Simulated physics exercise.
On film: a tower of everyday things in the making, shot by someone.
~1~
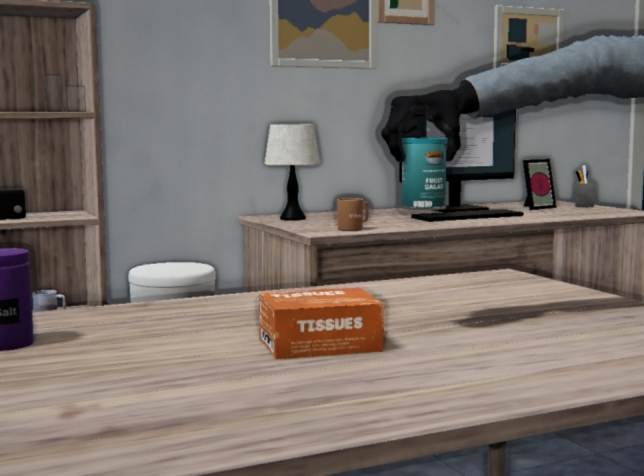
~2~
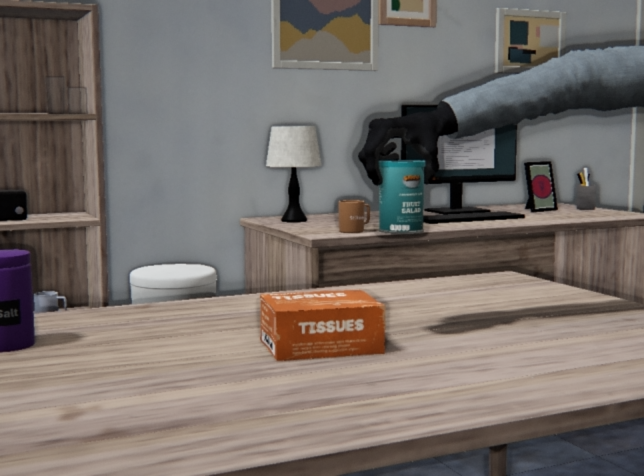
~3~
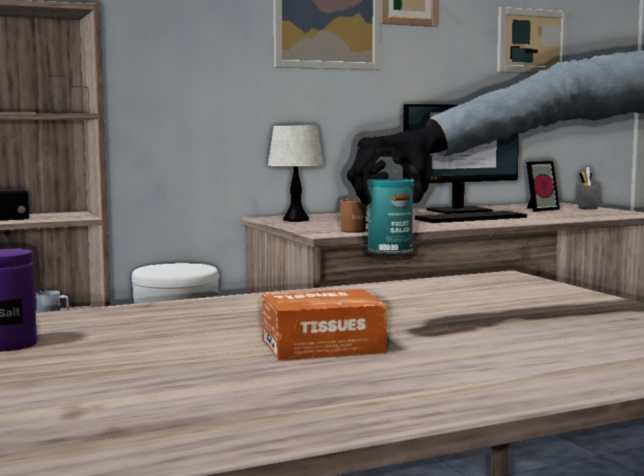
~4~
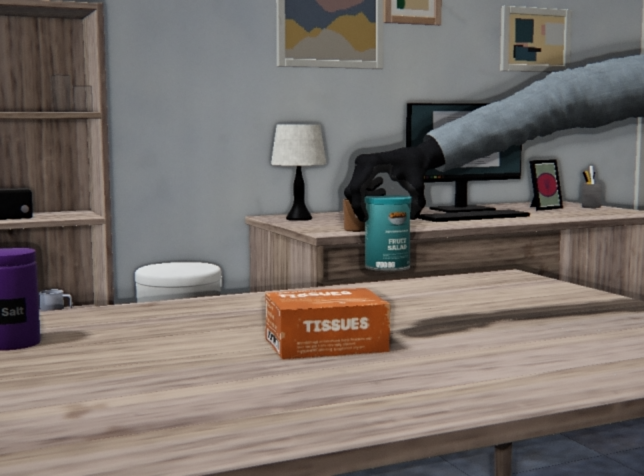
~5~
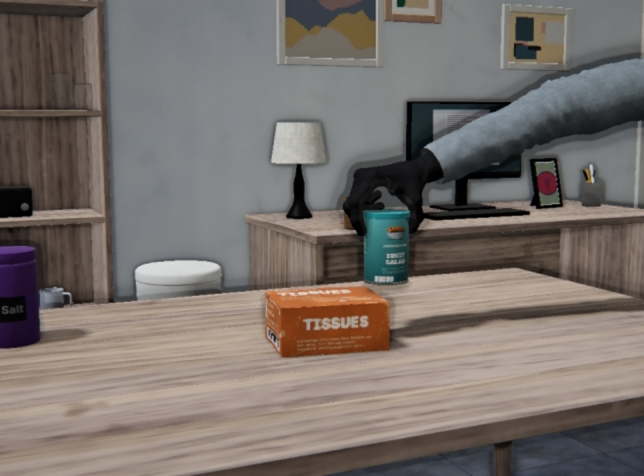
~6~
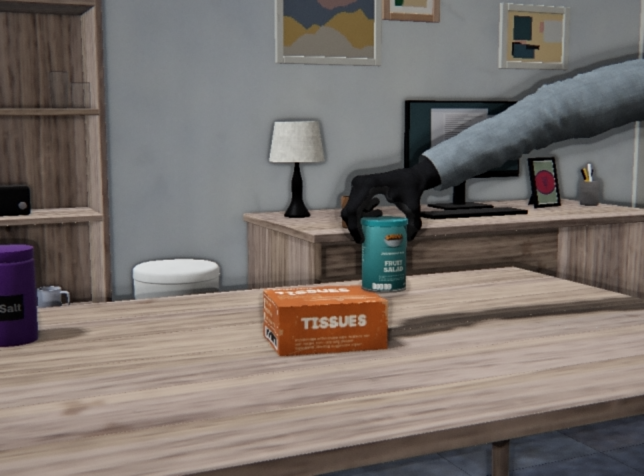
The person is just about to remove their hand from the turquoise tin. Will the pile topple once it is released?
Turns out it can't take it.
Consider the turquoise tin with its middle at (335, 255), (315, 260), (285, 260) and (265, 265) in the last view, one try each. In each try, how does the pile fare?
The pile remains standing the first time, remains standing the second time, remains standing the third time and collapses the fourth time.
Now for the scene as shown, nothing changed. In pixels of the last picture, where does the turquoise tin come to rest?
Roughly pixel (434, 311) in the last picture.
Then, 0.30 s on from there, turquoise tin now fallen.
Then, 0.40 s on from there, things are still on the move.
Then, 0.50 s on from there, nothing new.
Then, 1.90 s on from there, turquoise tin resting near (434, 311).
In the end, fallen, turquoise tin; the other 2 unmoved. At the end, from the last picture's camera, turquoise tin near (434, 311). The pile gives way.
